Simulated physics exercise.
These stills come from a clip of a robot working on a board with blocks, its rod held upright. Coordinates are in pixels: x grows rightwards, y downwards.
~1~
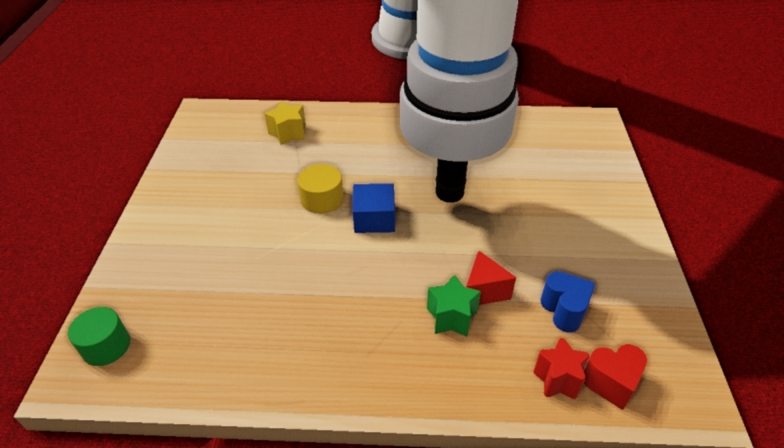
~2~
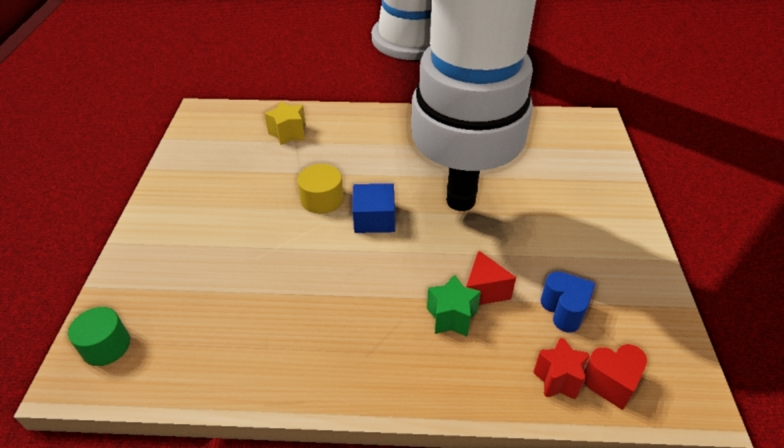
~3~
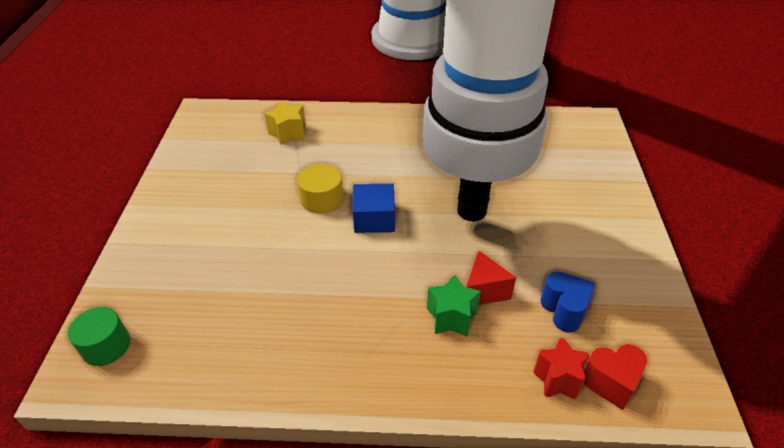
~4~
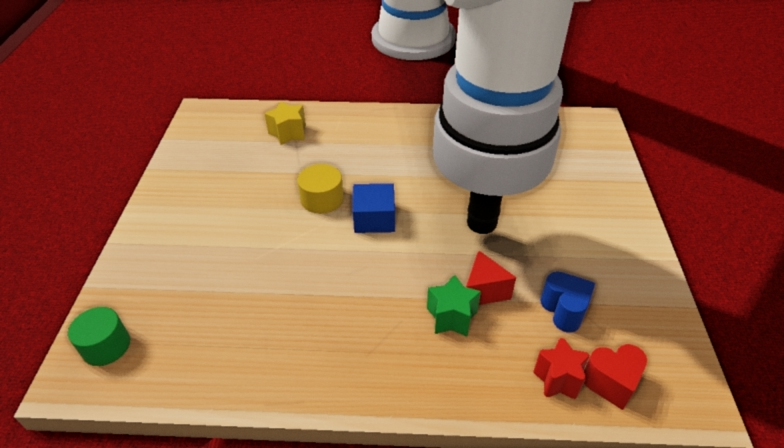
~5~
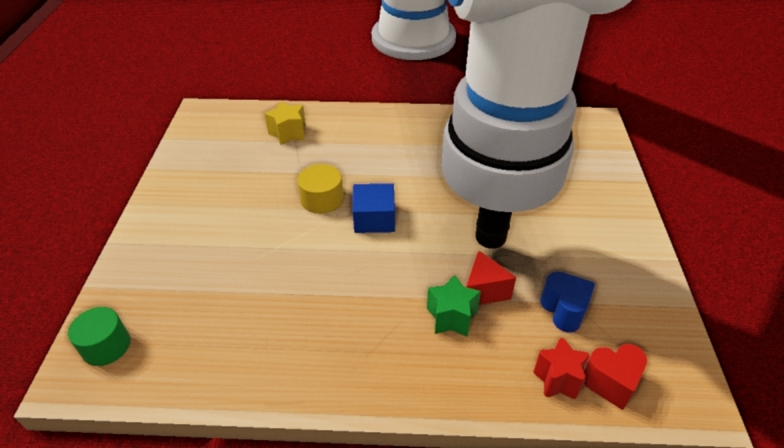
A white and grey robot arm with a black rod tip reaches over a pale wooden board on a red surface, seen from above at an angle. A yellow star, yellow cylinder and blue cube sit toward the upper left, a green cylinder lower left, and a green star, red triangle, blue heart, red star and red heart lower right. The arm slides slightly right and toward the viewer, nearing the triangle, while the blocks and camera stay still.
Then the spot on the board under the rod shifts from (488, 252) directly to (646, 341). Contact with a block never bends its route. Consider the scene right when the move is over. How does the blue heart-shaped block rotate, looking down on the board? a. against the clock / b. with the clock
Answer: B.
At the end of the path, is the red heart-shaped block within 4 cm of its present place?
Answer: Yes.
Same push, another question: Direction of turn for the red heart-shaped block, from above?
From above, it turns clockwise.
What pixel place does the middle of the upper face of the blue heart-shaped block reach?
At pixel (639, 351).
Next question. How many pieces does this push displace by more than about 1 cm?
The answer will be two.
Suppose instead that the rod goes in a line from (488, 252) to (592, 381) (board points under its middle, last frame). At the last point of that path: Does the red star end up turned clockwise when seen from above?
Yes
The first path, step by step. One third of the way, rod at (540, 266); nothing pushed yet.
Two thirds of the way, rod at (594, 296); blue heart-shaped block at (609, 326), turned 45° clockwise.
At the end, rod at (653, 328); red three-sided block still; blue heart-shaped block at (639, 351), turned 105° clockwise; red heart-shaped block at (621, 385), turned 25° clockwise.
